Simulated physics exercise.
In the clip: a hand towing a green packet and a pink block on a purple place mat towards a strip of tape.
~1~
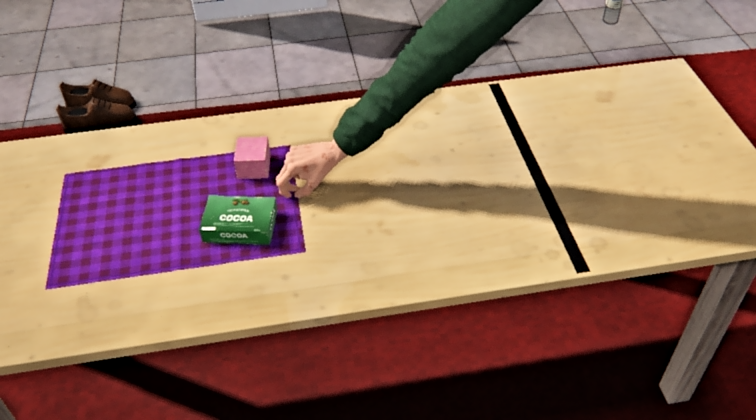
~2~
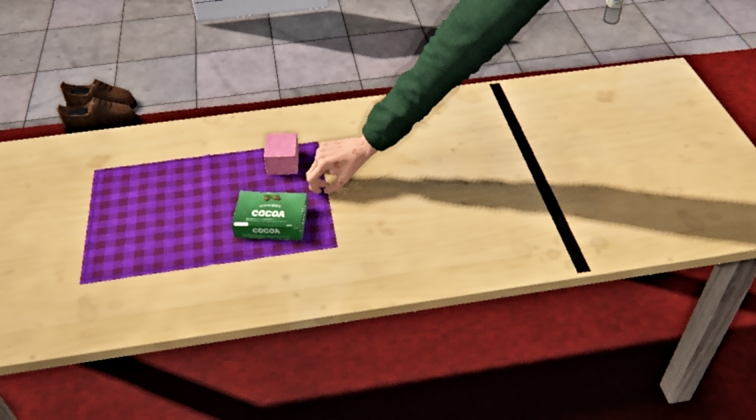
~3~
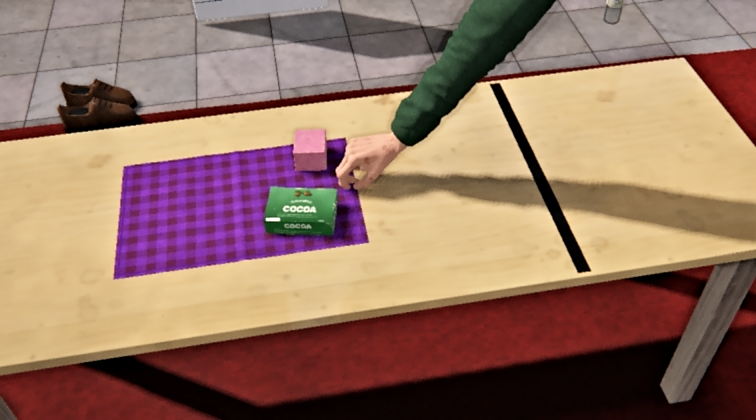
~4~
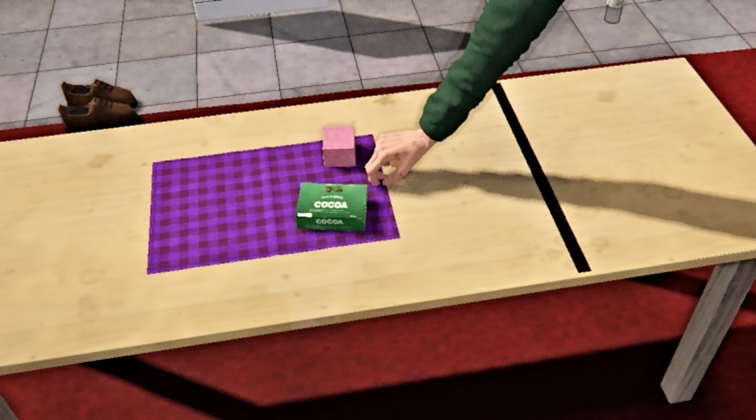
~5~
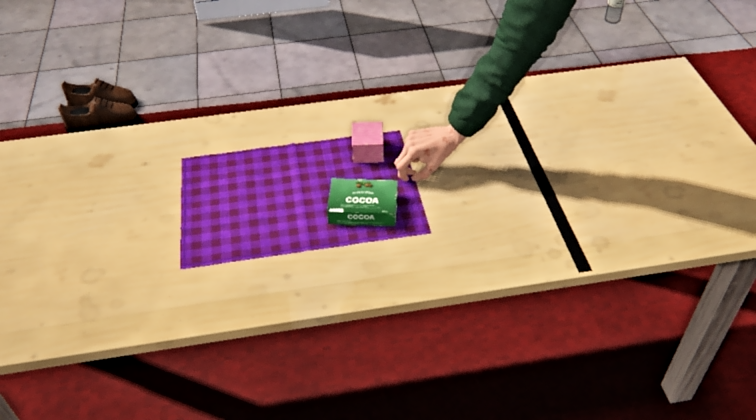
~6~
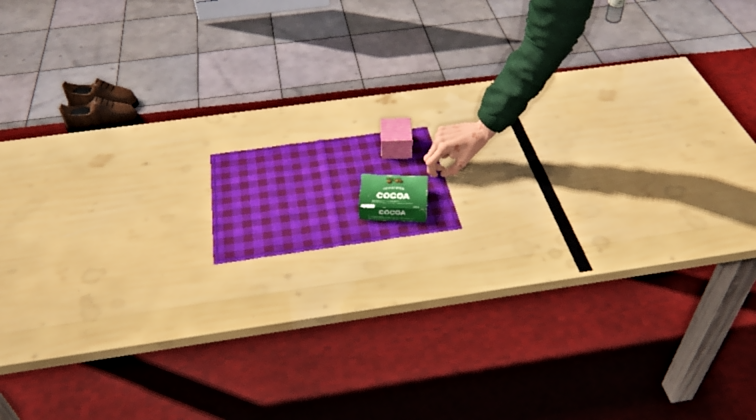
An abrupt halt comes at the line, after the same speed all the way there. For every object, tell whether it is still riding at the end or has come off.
Green packet - come off, pink block - come off.
Then, 0.12 s past the final frame, hem short of the tape; green packet on the cloth near (464, 188); pink block on the cloth near (462, 130).
Then, 0.23 s past the final frame, hem at the tape; green packet on the cloth near (524, 180); pink block ahead of the hem near (518, 123).
When it is over, hem at the tape; green packet ahead of the hem near (617, 168); pink block ahead of the hem near (601, 113). The green packet leaves the cloth and the pink block shoots off the front.
